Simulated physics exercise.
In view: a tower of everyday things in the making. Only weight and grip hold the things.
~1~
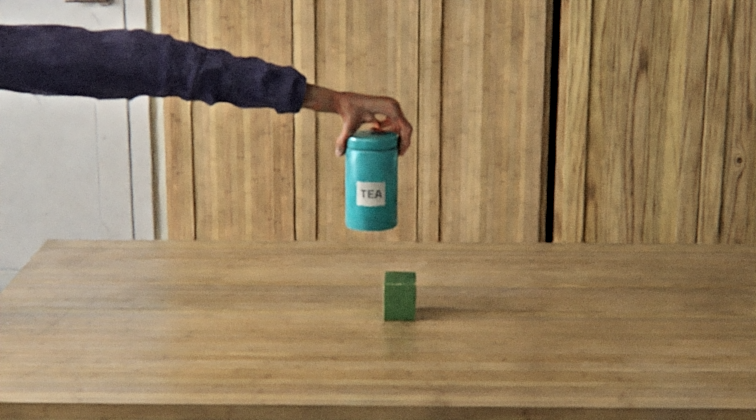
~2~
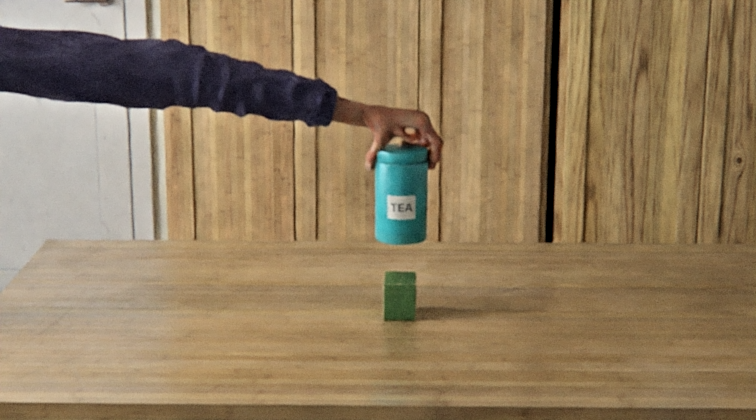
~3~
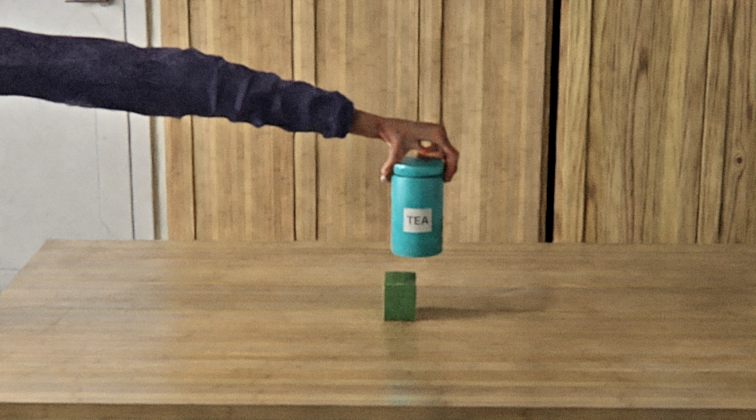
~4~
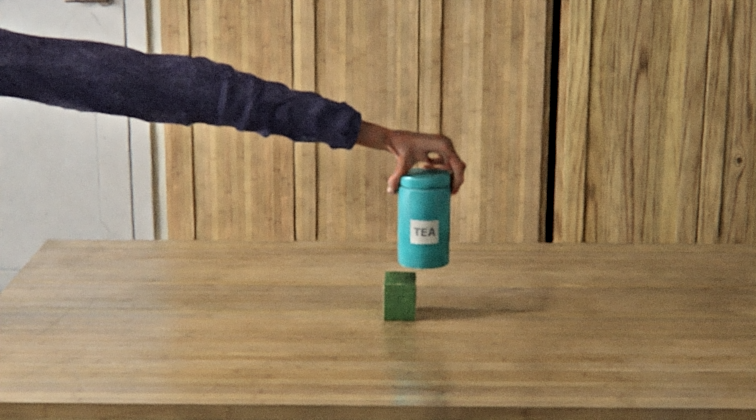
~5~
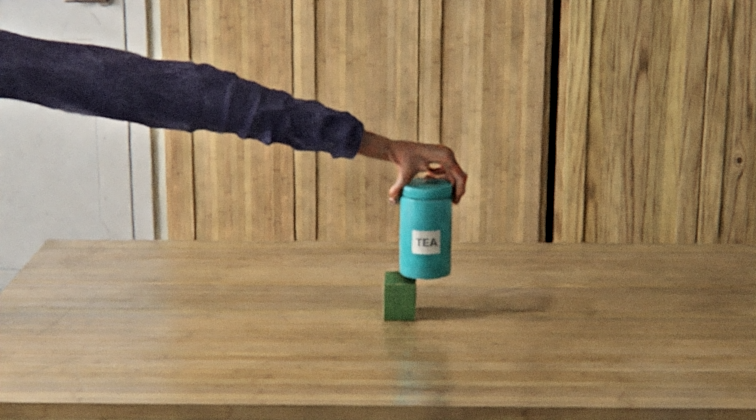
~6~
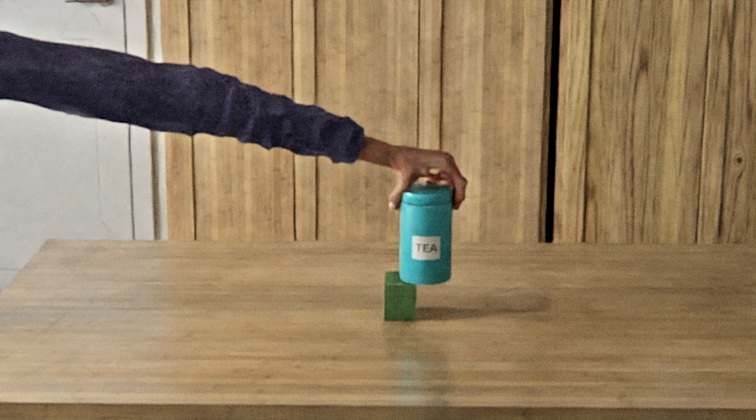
A turquoise jar with a white "TEA" label, gripped from above by a hand in a dark blue sleeve, hangs over a small green block on a wooden table. The fixed, front-on view shows wooden panels behind and a pale door at the left. The arm reaches in from the left, moving the jar rightward and down until its base meets the block, off-centre to the right, hand still holding.
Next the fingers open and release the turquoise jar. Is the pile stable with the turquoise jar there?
As it turns out, it comes apart.
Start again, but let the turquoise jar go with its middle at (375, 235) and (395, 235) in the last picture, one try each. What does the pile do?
First try: It loses its balance; second try: It stays up.
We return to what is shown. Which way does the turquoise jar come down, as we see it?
It goes to the right.
Then, 0.30 s later than the last frame, turquoise jar tilted by 27° near (446, 243).
Then, 0.40 s later than the last frame, turquoise jar now fallen.
Then, 1.30 s later than the last frame, nothing new.
When it is over, fallen, turquoise jar; green block as before. End places, in pixels of the last picture, turquoise jar near (494, 293). The pile gives way.
